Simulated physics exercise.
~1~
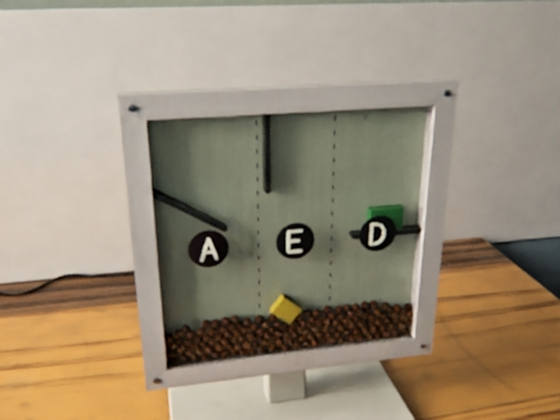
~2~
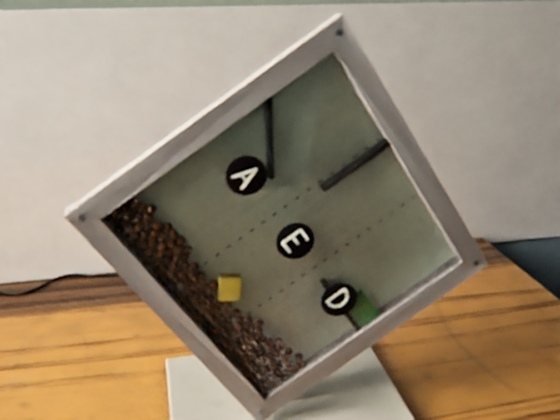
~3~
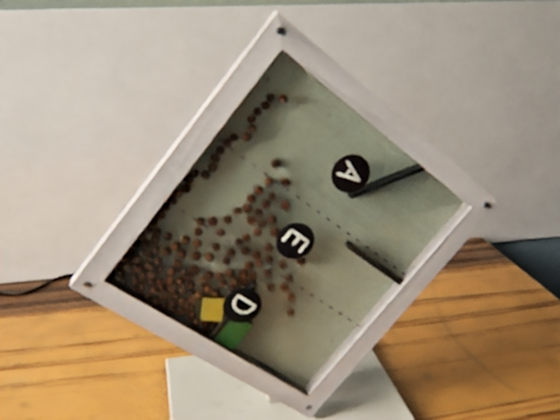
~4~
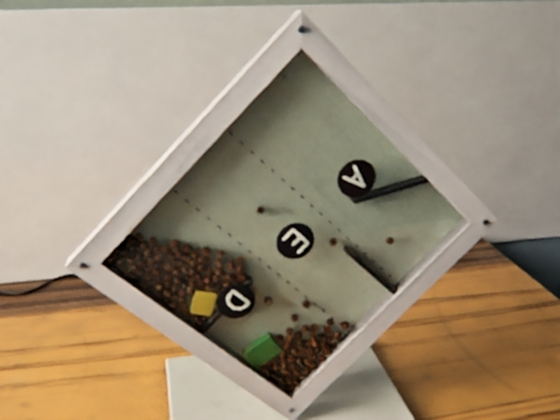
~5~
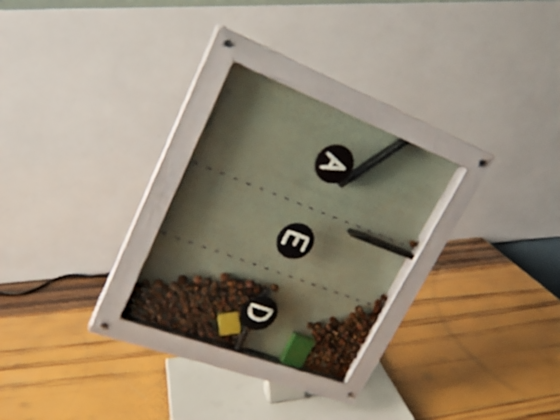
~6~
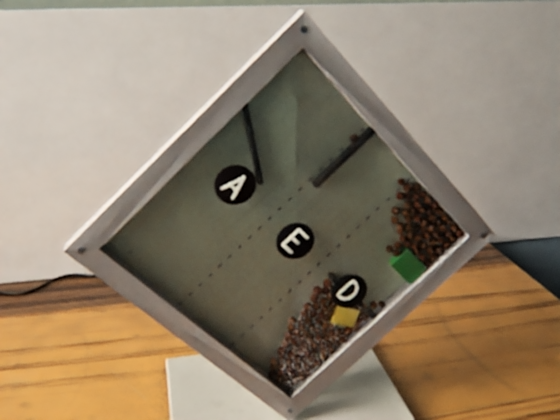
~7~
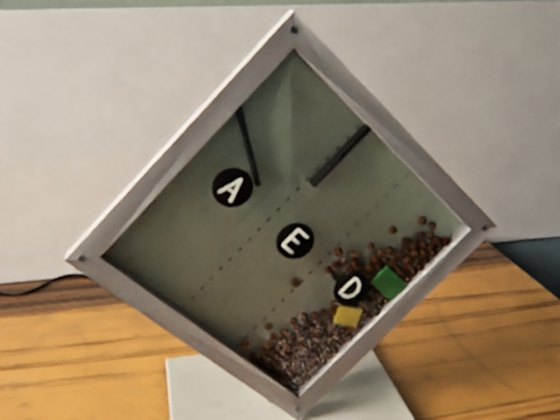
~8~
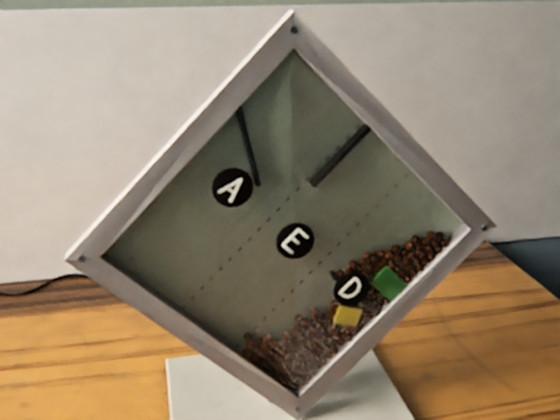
At the start, a framed case with a clear front stands level, with dark beads along its floor, a yellow block on top of them and a green block on a ledge by D. The case turns clockwise, and the beads and yellow block shift to the lower left. As it tips past its side, the beads tumble into strip D and gather in two heaps. It then swings partway back counterclockwise, and the right-hand heap slides down toward the other. Finally, the case rests tilted on a corner, with the beads and both blocks in strip D.
